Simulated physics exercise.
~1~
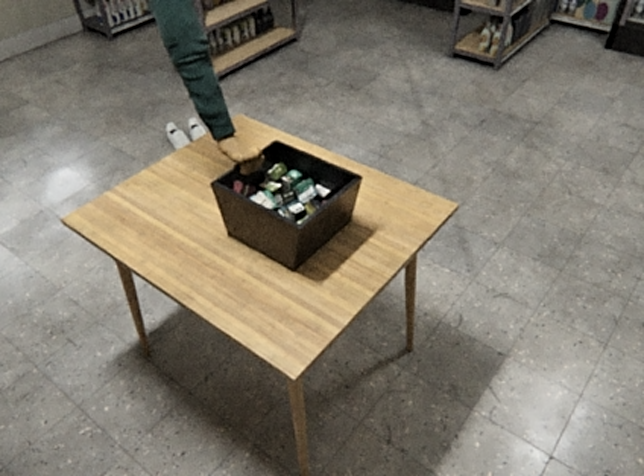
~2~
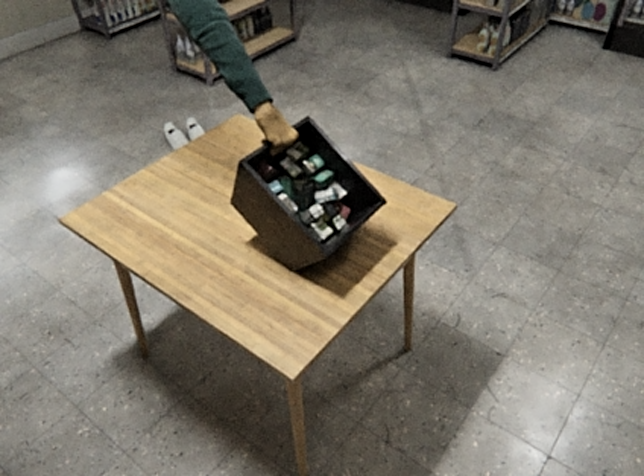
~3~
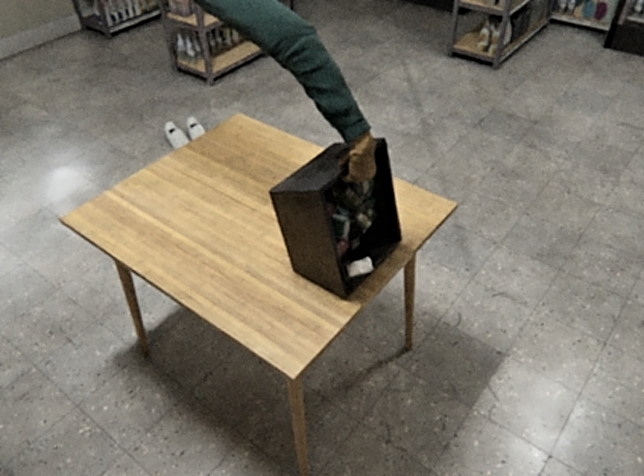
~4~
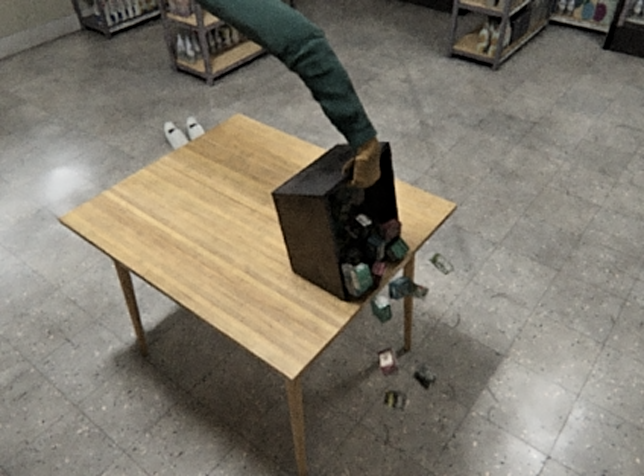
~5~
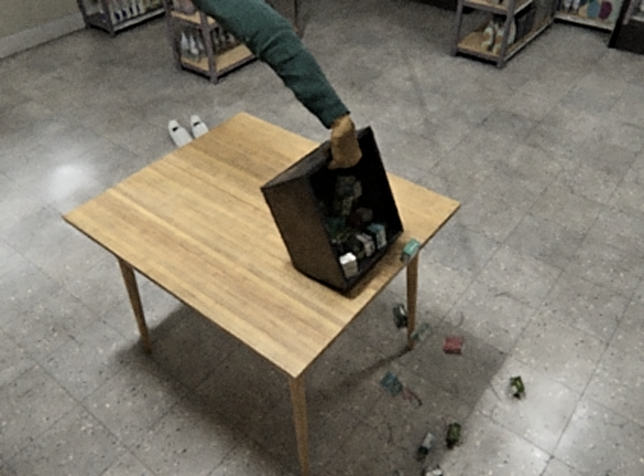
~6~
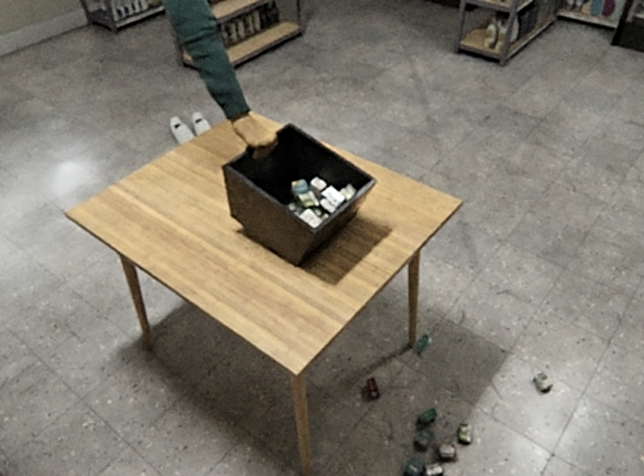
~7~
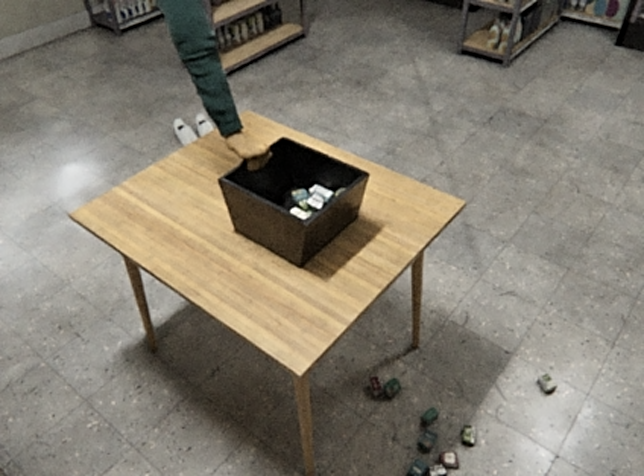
On a shop floor, a green-sleeved arm tipping a black crate of small cartons rightward, spilling some, then setting it back upright.
